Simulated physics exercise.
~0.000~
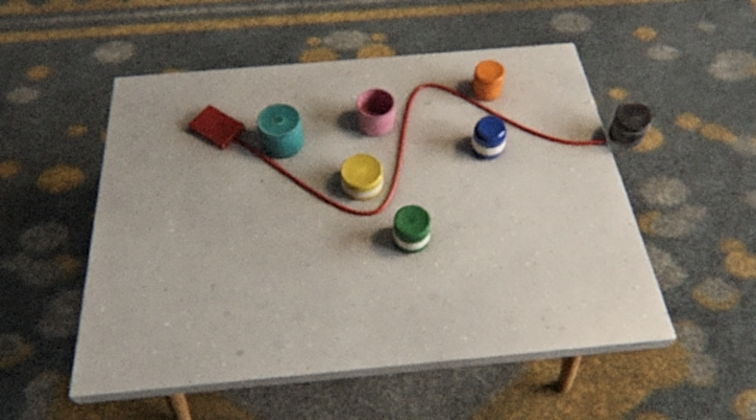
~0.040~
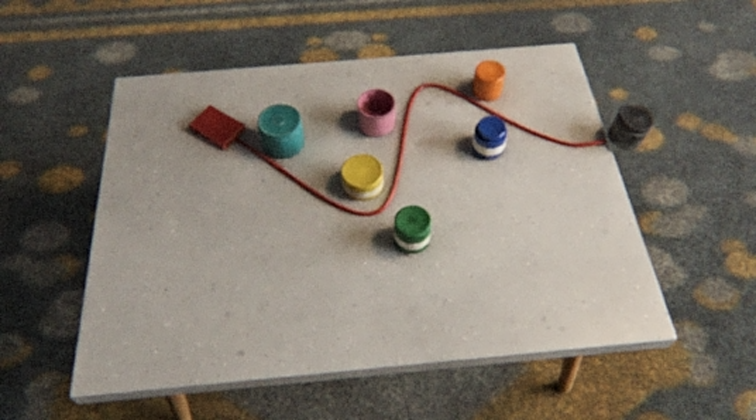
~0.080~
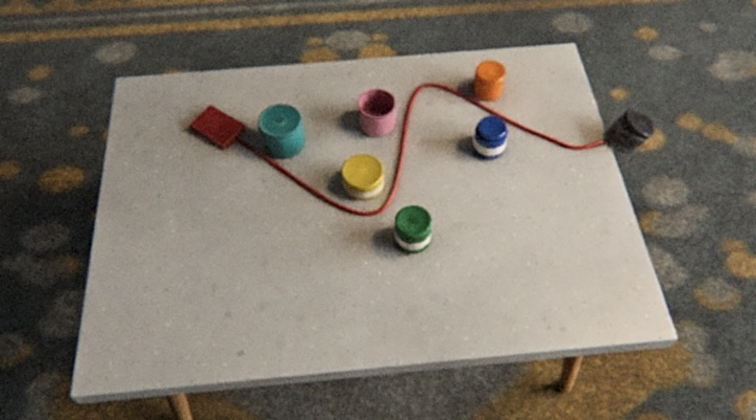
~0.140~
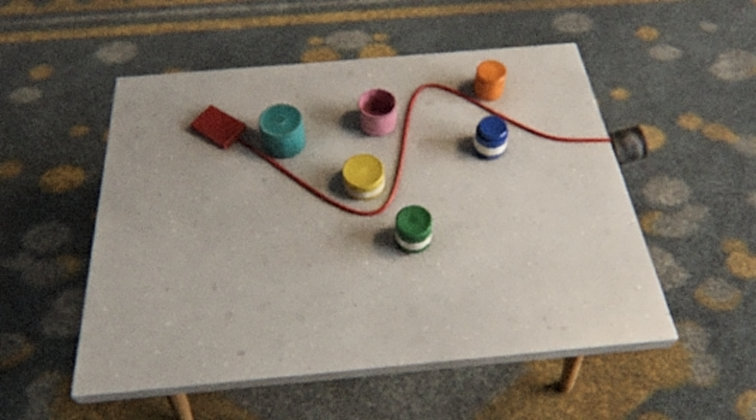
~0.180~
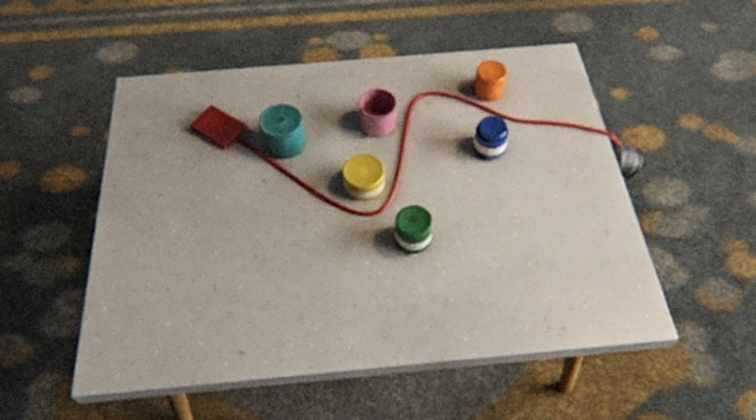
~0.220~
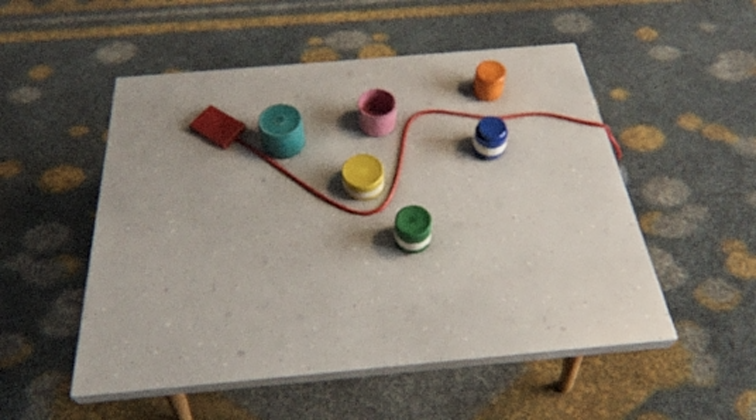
White table with colourful containers and a red cable, a dark cylinder tipping over the right edge and sinking from view.
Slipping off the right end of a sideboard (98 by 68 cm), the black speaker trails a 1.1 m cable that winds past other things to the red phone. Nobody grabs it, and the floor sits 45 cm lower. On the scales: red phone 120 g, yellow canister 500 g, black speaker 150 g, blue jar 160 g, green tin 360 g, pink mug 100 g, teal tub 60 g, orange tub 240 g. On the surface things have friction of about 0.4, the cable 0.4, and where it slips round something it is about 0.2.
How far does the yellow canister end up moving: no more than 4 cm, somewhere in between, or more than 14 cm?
My guess is the movement will be negligible.
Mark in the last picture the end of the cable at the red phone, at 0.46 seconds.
Approximate position: (261, 152).
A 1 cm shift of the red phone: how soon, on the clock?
The red phone gets there at 0.34 seconds.
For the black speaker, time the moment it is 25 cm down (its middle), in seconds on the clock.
Close to 0.30 s.
After 0.5 s, the cable's tail end at (261, 152); black speaker over the edge, red phone 6 cm off its start, blue jar 3 cm off its start.
After 0.7 s, the cable's tail end at (262, 153); black speaker over the edge, red phone 6 cm off its start, blue jar 3 cm off its start.
After 1.0 s, the cable's tail end at (267, 155); red phone 7 cm off its start at (245, 142), blue jar 3 cm off its start at (500, 137), teal tub 2 cm off its start at (291, 121).
After 1.2 s, the cable's tail end at (267, 155); red phone 7 cm off its start, black speaker over the edge, blue jar 3 cm off its start.
After 2.4 s, the cable's tail end at (267, 156); yellow canister 0 cm off its start at (363, 168), red phone 7 cm off its start at (245, 142), black speaker over the edge, blue jar 3 cm off its start at (500, 137).
